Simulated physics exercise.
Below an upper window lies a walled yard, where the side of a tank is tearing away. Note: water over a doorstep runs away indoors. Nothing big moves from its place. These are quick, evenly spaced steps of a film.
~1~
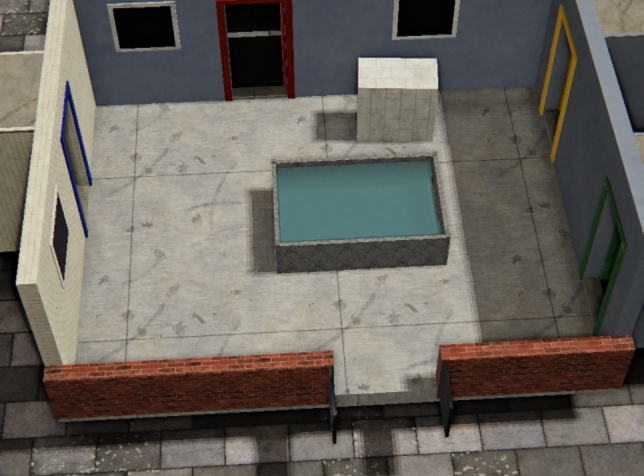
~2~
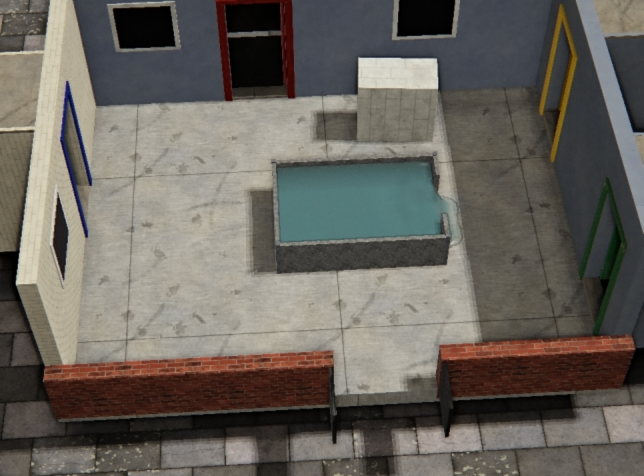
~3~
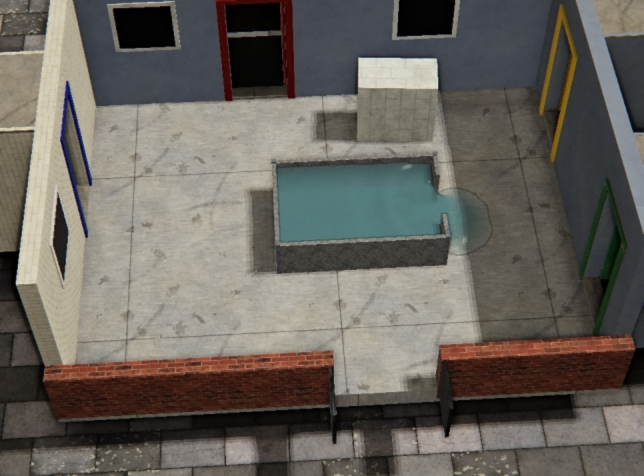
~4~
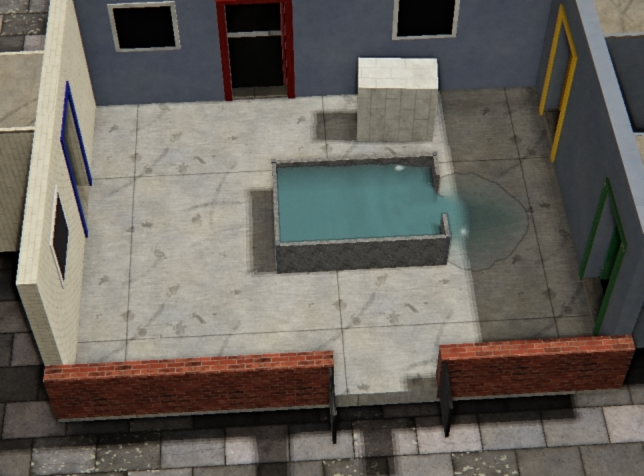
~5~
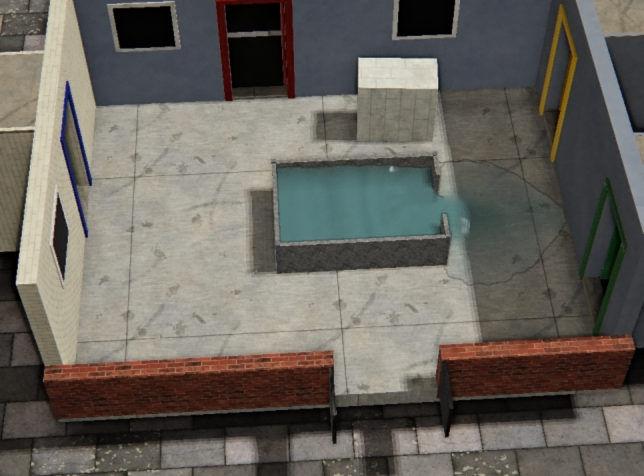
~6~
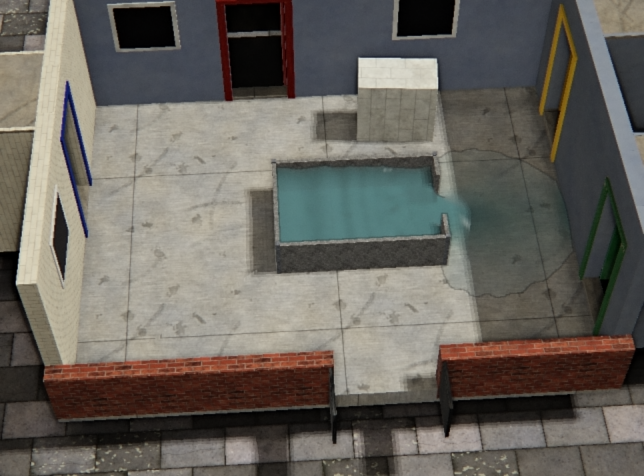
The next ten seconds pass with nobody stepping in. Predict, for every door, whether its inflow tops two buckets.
At the end, the yellow door does not go over two buckets; the blue door does not go over two buckets; the green door goes over two buckets; the red door does not go over two buckets.
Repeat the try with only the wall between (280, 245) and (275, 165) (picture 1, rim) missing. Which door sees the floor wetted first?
That one is the blue-painted one.
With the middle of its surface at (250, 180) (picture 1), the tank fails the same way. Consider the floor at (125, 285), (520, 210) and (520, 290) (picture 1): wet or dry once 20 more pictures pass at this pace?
Log: No flood; flood; flood.
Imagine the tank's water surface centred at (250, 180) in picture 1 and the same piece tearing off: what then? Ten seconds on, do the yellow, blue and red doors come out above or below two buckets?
I'd expect that the yellow one surpasses the threshold, the blue one doesn't reach the threshold and the red one doesn't reach the threshold.
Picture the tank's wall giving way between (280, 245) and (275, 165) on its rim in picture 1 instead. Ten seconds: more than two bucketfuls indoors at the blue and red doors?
In that case the blue door overshoots, while the red door undershoots.
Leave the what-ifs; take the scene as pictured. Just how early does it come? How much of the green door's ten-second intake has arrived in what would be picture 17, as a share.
About 15 %.
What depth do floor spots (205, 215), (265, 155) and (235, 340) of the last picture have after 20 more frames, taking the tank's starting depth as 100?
Depths of roughly 0, 0 and 0 per cent.
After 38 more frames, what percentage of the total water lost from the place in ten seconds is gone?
About 60 per cent.
A moment on, water covers 15 % of the floor; the yellow door wet at the sill, nothing in, the blue door not reached, the green door wet at the sill, nothing in, the red door not reached.
Next, water covers 20 % of the floor; the yellow door wet at the sill, nothing in, the blue door not reached, the green door under two buckets in, the red door not reached.
Then, water covers 30 % of the floor; the yellow door under two buckets in, the blue door not reached, the green door over two buckets in, the red door not reached.
Later, water covers 70 % of the floor; the yellow door under two buckets in, the blue door not reached, the green door over two buckets in, the red door wet at the sill, nothing in.
In the end, water covers 95 % of the floor; the yellow door under two buckets in, the blue door wet at the sill, nothing in, the green door over two buckets in, the red door wet at the sill, nothing in.
